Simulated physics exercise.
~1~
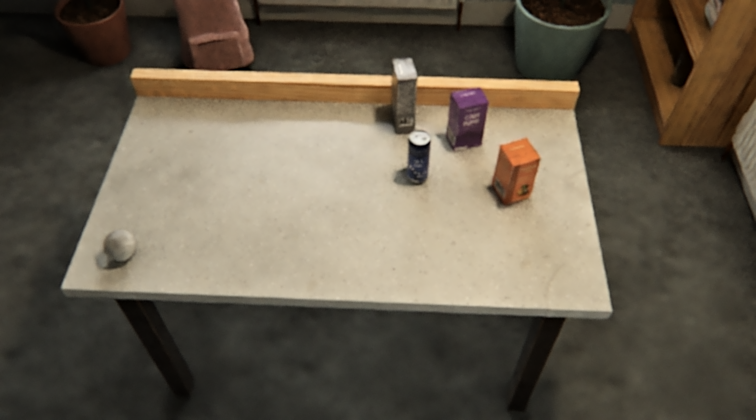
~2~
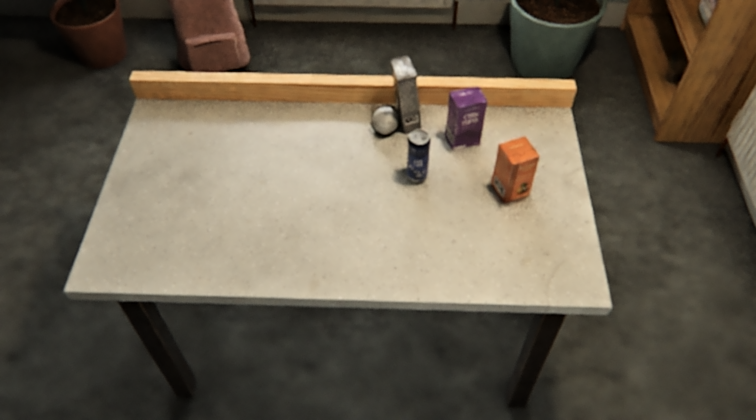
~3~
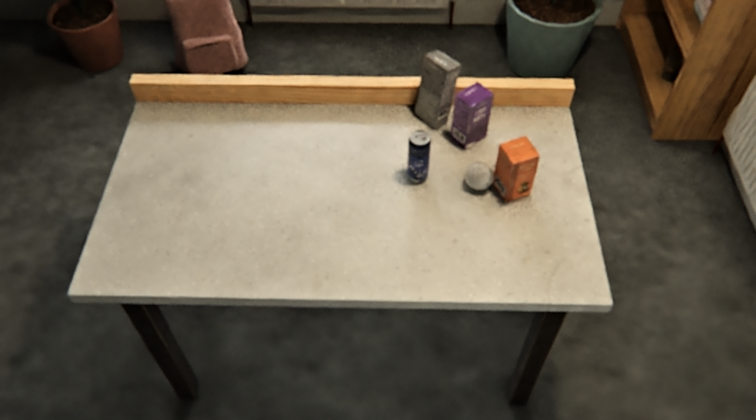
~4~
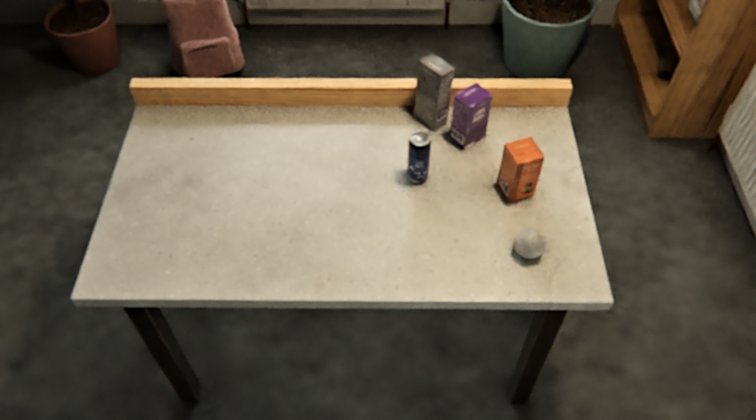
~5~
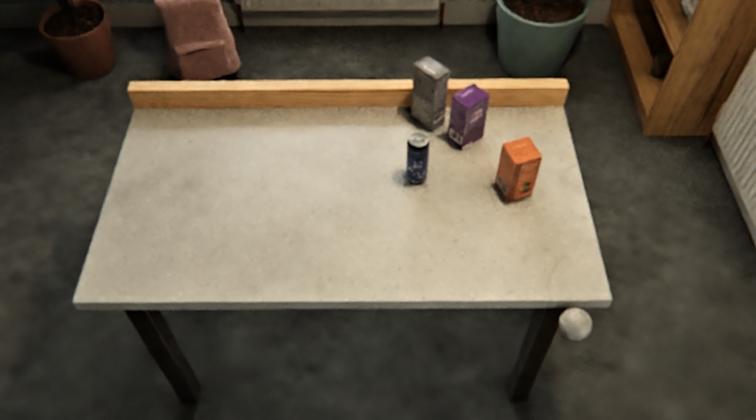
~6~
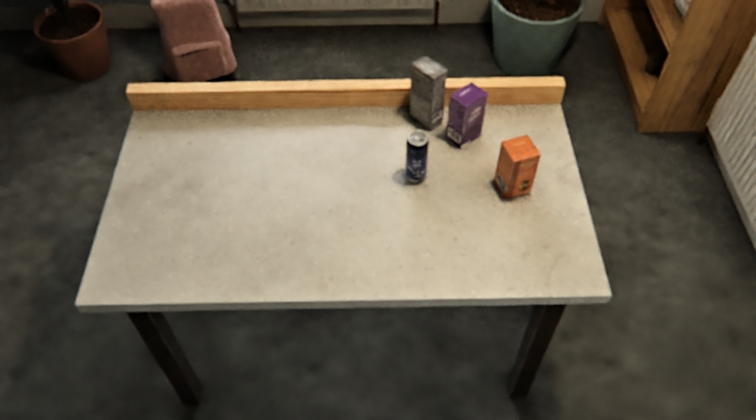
Table with small cartons and a can, a white ball rolling in, shoving the grey carton right, then dropping off the near edge.
